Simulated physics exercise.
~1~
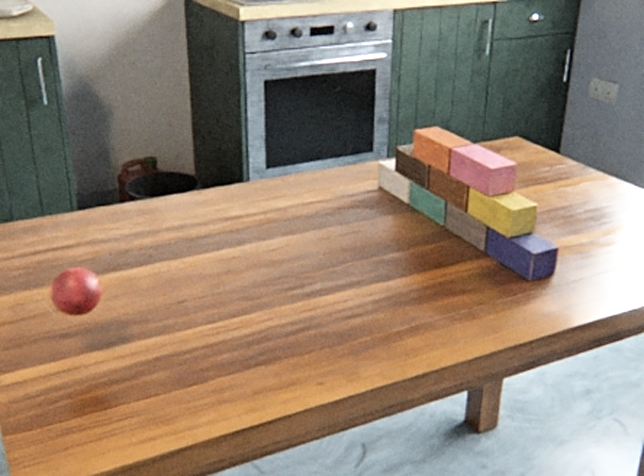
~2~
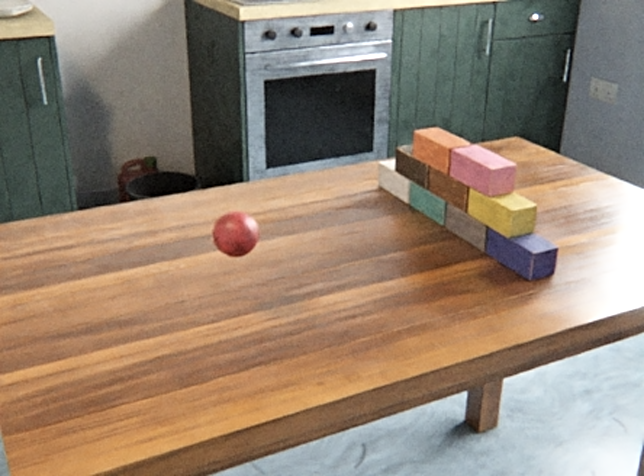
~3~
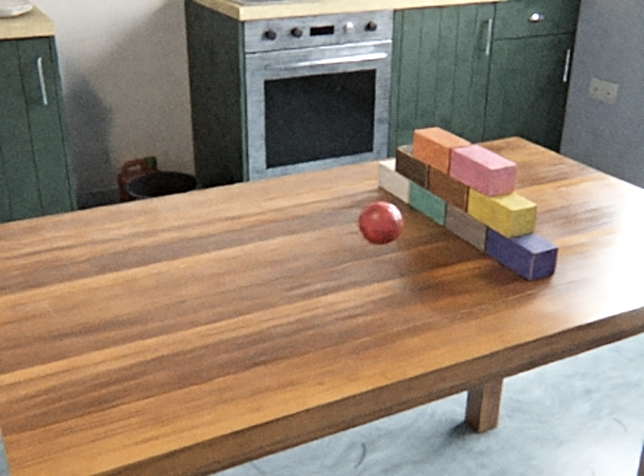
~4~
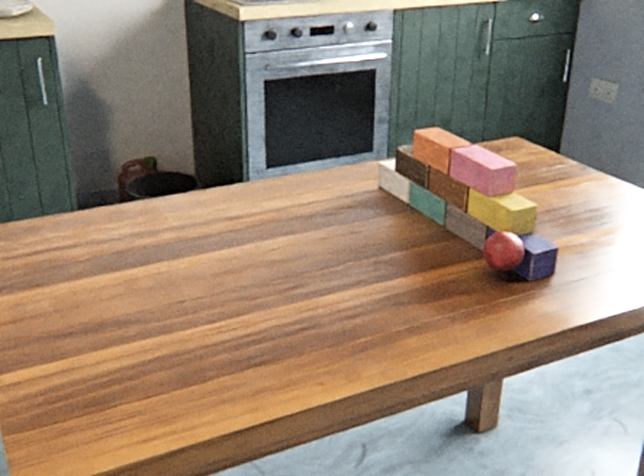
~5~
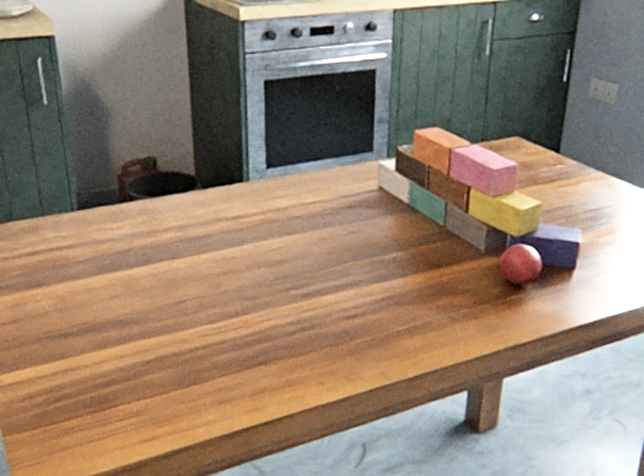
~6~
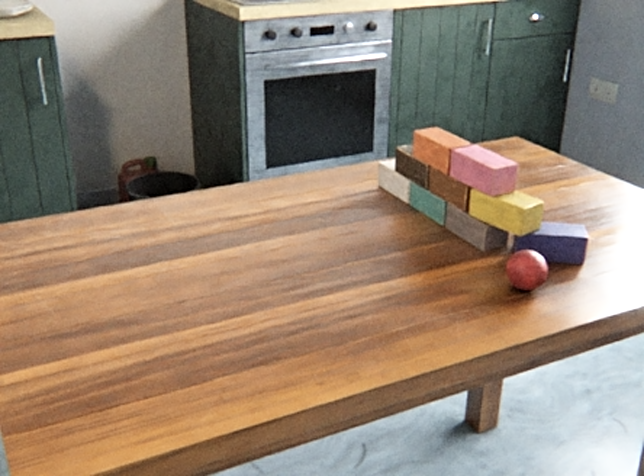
In a kitchen with dark green cabinets and an oven, a small stepped stack of colourful blocks stands towards the right of a wooden table. A red ball flies in from the left above the tabletop and crosses towards the stack. It passes in front of the other blocks and strikes the blue block at the near end of the bottom row. The blue block slides a short way to the right, while the ball drops and slows beside it. At the end, the ball sits near the shifted blue block, and the rest of the stack still stands.
